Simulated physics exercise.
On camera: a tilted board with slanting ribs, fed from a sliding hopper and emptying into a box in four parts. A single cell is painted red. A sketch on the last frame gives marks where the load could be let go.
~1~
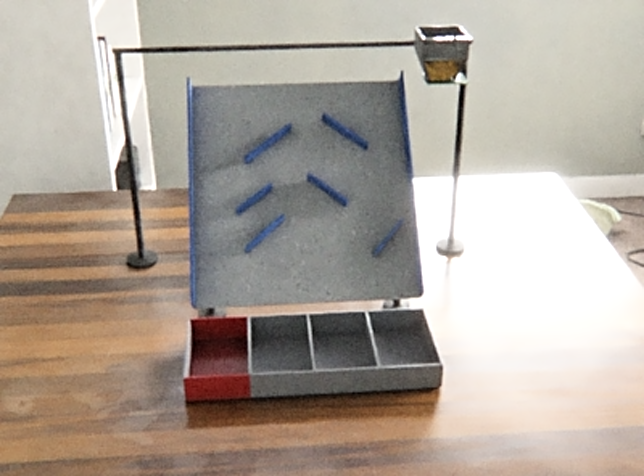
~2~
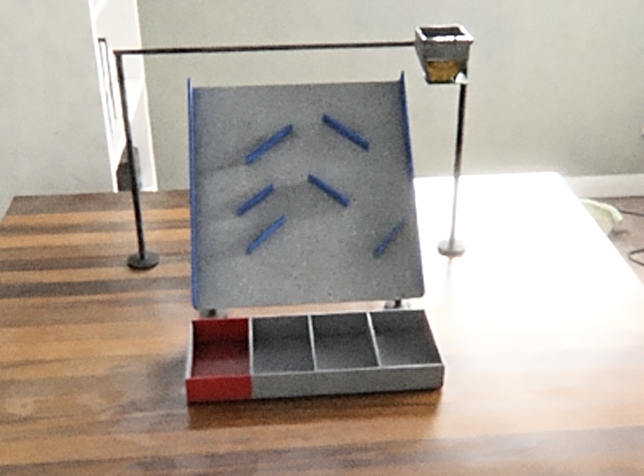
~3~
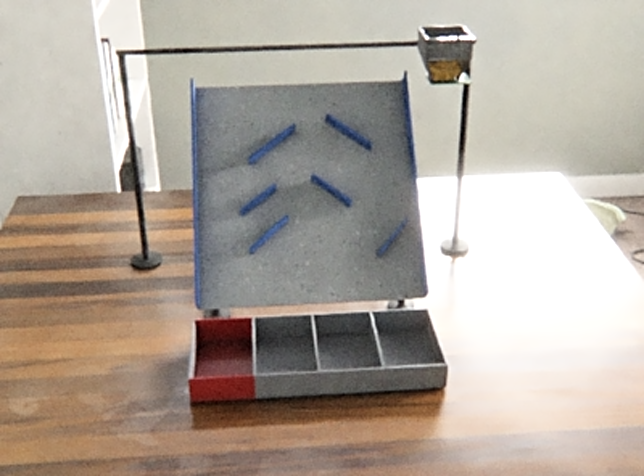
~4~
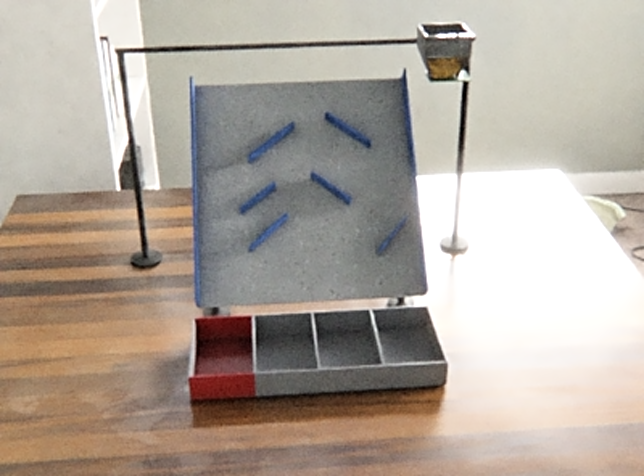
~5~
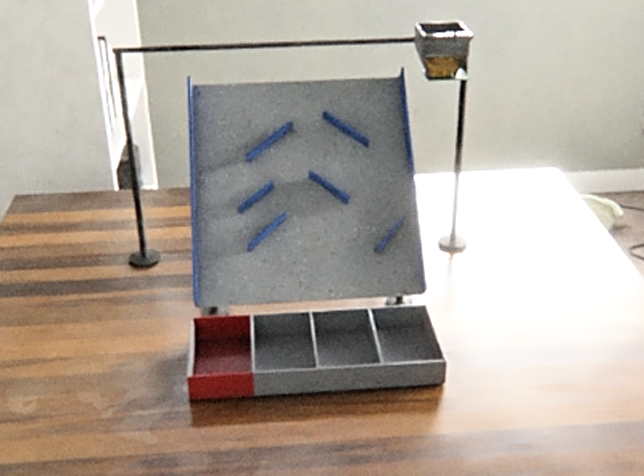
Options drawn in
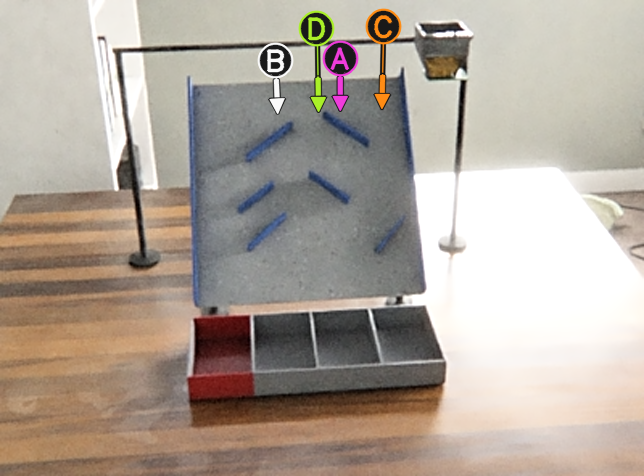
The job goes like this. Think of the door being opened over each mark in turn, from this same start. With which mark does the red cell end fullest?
The best mark is B.
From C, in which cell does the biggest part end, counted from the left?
It is the third one.
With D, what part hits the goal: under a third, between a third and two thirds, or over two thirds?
Under a third.
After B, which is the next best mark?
That is mark D.
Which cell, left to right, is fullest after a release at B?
The first.
On the marked copy, mark A meets the board at (340, 105); mark B meets the board at (277, 108); mark C meets the board at (382, 103); mark D meets the board at (318, 106).
Choosing A, not one piece in the red cell, roughly two thirds in other cells, roughly a third held on the board, just a few outside the box.
Choosing B, roughly half in the red cell, about a tenth in other cells, roughly a third held on the board, just a few outside the box.
Choosing C, not one piece in the red cell, the larger part in other cells, about a tenth held on the board, just a few outside the box.
Choosing D, about a tenth in the red cell, roughly two thirds in other cells, about a tenth held on the board, about a tenth outside the box.
